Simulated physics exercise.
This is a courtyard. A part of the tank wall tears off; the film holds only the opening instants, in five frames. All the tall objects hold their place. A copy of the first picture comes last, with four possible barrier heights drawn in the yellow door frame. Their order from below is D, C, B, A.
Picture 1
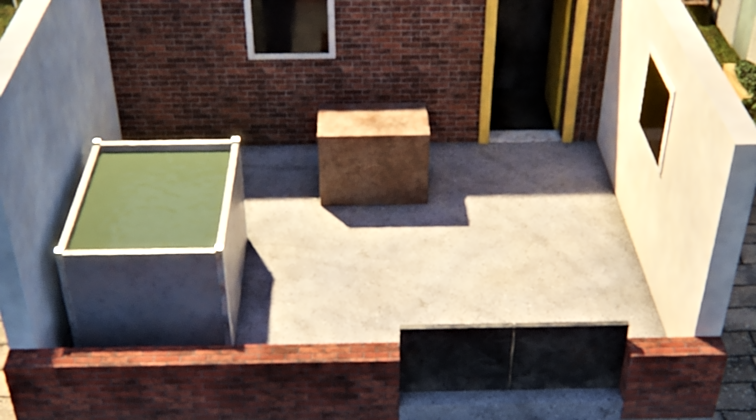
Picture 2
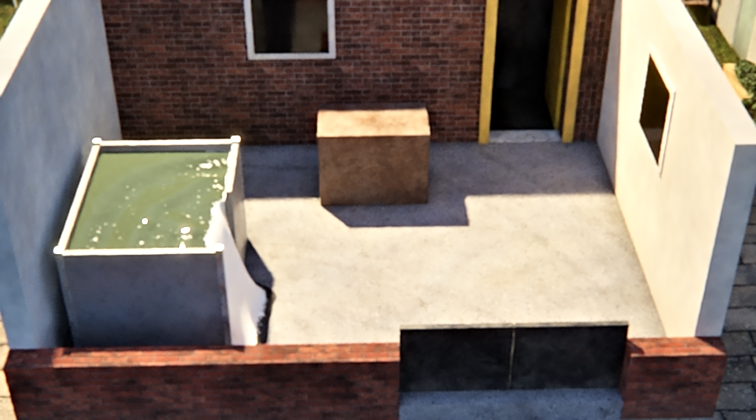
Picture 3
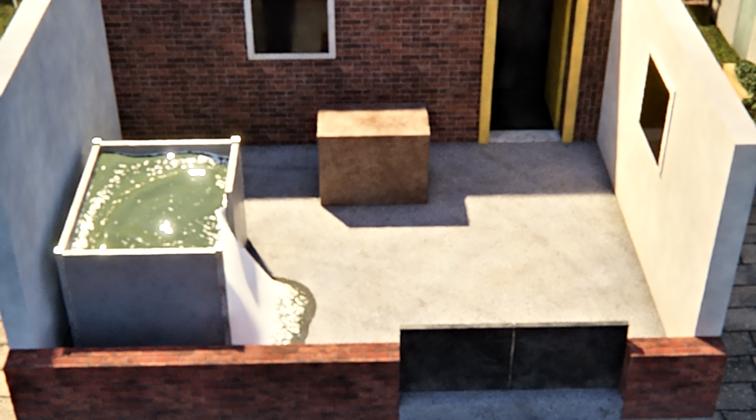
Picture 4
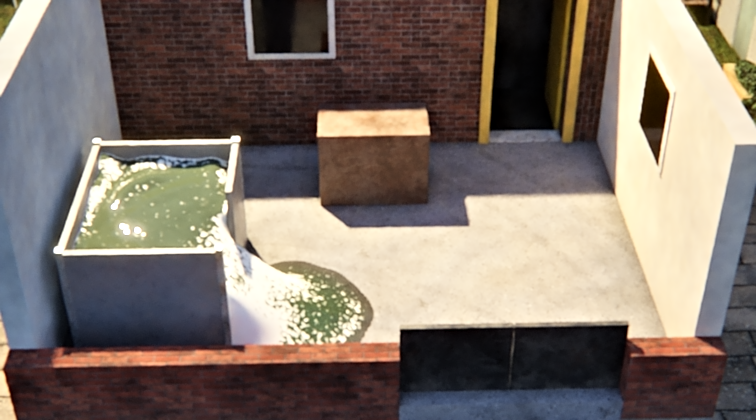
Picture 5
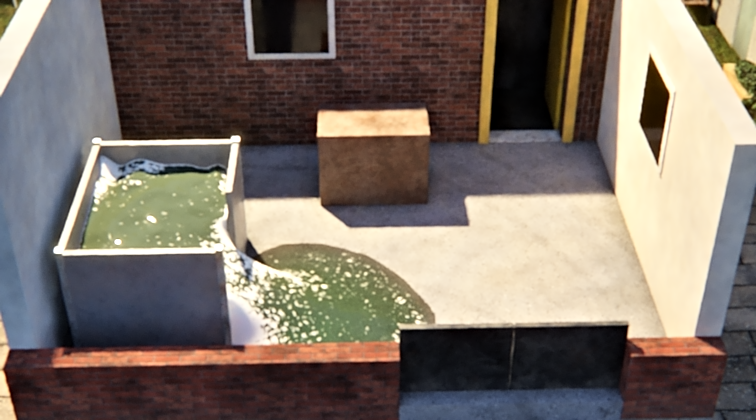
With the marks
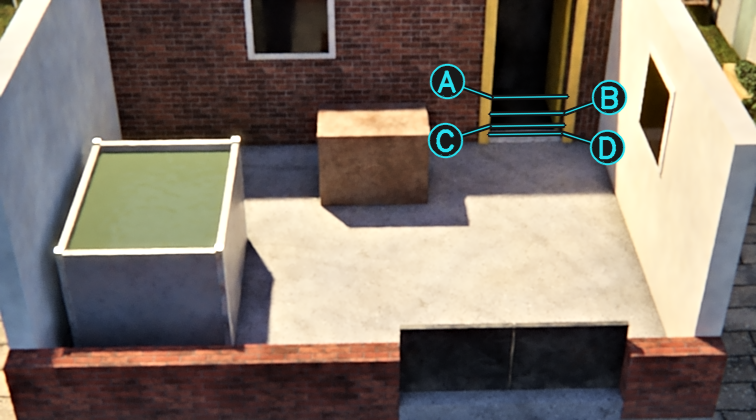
Green water in a tank on the left began pouring out through its right side, foaming onto the courtyard floor and spreading rightward in a widening puddle as the level inside the tank dropped.
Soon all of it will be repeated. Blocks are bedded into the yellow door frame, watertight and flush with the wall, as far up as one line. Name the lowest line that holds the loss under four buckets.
I would pick mark B.
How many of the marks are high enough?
Two of them.
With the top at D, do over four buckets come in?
Yes.
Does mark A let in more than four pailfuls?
No, not at all.
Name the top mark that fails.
That is mark C.
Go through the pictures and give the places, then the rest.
Water in the tank at rest, its middle at (155, 200); foot of the yellow doorway at (525, 142); shut gate at (513, 335).
Water covers 2 % of the ground and shows as far out as (266, 291).
Water covers 4 % of the ground and shows as far out as (302, 290).
Water covers 9 % of the ground and shows as far out as (362, 305).
Water covers 15 % of the ground and shows as far out as (417, 310).
On the marked copy, A at (529, 97); B at (527, 113); C at (526, 125); D at (526, 134); from the bottom up D, C, B, A.
If A is chosen, nothing gets over.
If B is chosen, a splash gets over, under a bucket.
If C is chosen, about 11 bucketfuls get in.
If D is chosen, dozens of bucketfuls pour in.
